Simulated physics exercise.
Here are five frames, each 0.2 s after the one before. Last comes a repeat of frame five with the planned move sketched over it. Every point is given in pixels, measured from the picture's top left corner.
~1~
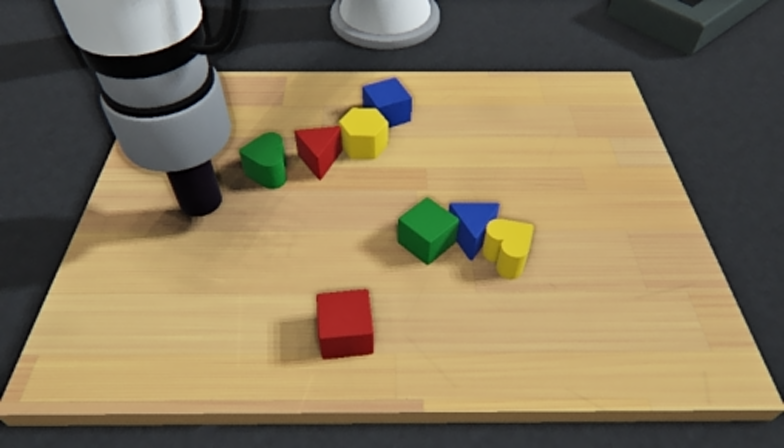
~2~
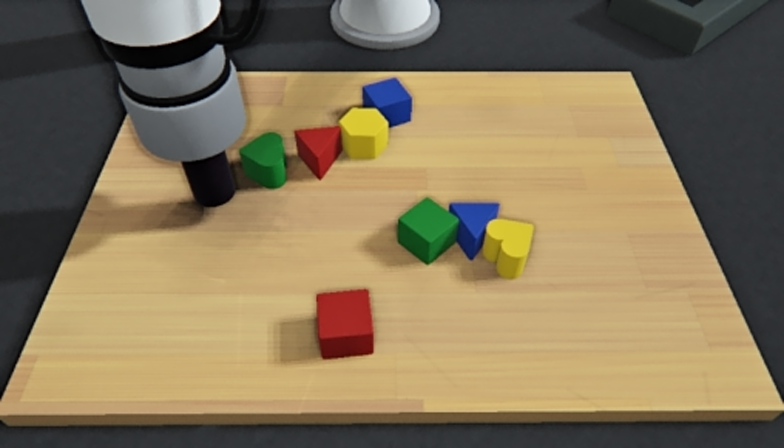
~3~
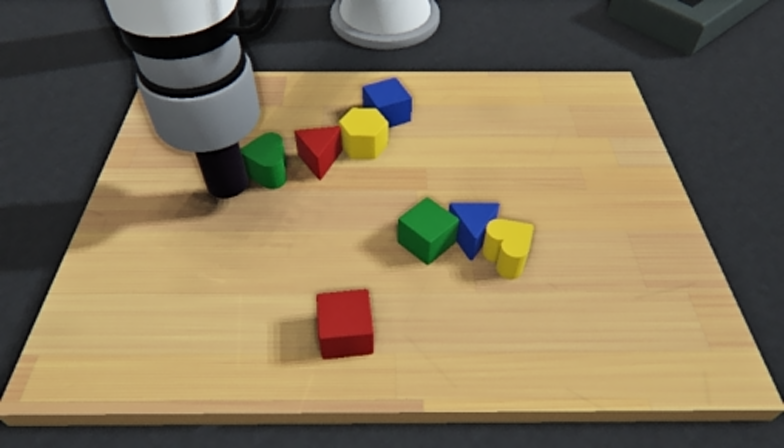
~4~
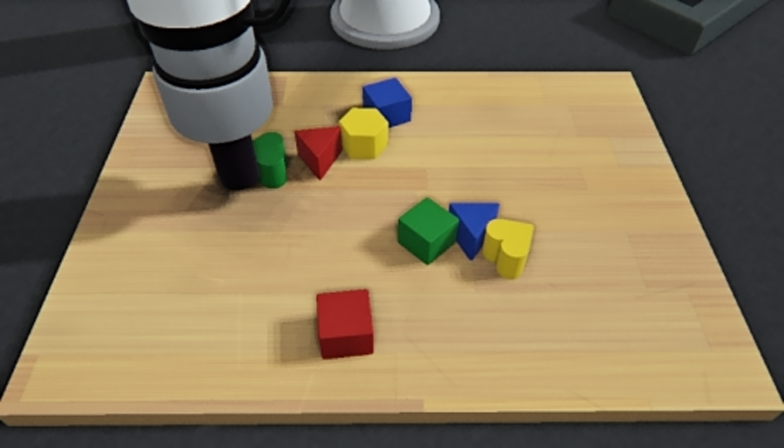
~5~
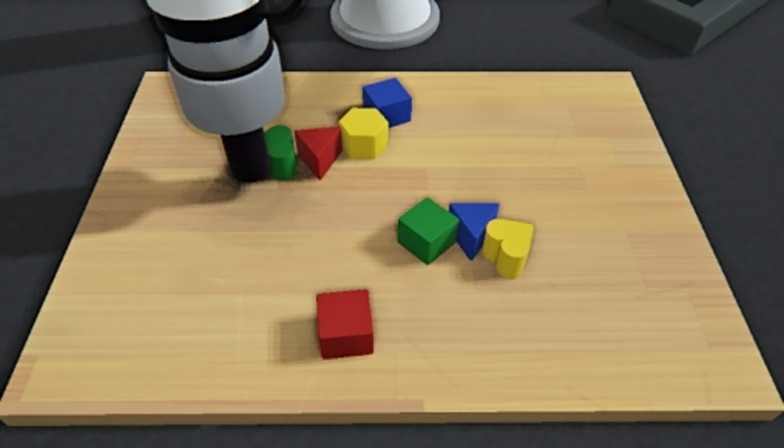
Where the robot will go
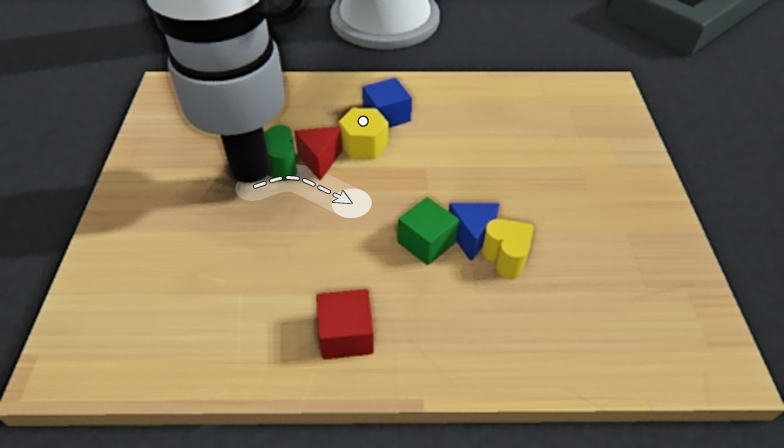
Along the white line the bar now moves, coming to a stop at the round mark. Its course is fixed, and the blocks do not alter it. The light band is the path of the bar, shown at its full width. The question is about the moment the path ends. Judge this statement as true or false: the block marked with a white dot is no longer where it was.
That is true.
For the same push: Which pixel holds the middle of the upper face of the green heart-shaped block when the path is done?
Roughly at (287, 128).
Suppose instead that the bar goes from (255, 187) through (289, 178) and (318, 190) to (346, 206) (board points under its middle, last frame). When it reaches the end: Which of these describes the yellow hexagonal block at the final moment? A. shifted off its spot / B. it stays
I choose A.
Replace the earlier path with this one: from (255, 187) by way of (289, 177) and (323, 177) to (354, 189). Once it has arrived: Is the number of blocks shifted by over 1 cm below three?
No, it doesn't check out.
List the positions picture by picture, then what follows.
The first picture shows tip of the bar (201, 202), middles of tops, green heart-shaped block (264, 149), red triangular piece (317, 137), yellow hexagonal block (363, 121), blue four-sided block (387, 91).
The second picture shows bar (215, 193), nothing pushed.
The third picture shows bar (228, 184), nothing pushed.
The fourth picture shows bar (240, 177), nothing pushed.
The fifth picture shows bar (251, 169), green heart-shaped block (275, 141), red triangular piece (317, 137), yellow hexagonal block (363, 121), blue four-sided block (387, 91).
The line goes from (255, 187) by way of (290, 178) and (322, 188) to (352, 203); the dot is on the yellow hexagonal block.
On the path given first. One third of the way, bar (288, 160); green heart-shaped block (287, 128), turned 20° anticlockwise; red triangular piece (325, 131), turned 40° clockwise; yellow hexagonal block (371, 122), turned 10° anticlockwise.
Two thirds of the way, bar (320, 171); green heart-shaped block (287, 128), turned 20° anticlockwise; red triangular piece (340, 137); yellow hexagonal block (382, 119); blue four-sided block (391, 87), turned 15° anticlockwise.
At the end, bar (351, 186); green heart-shaped block (287, 128), turned 20° anticlockwise; red triangular piece (341, 138); yellow hexagonal block (382, 119); blue four-sided block (391, 88), turned 15° anticlockwise.
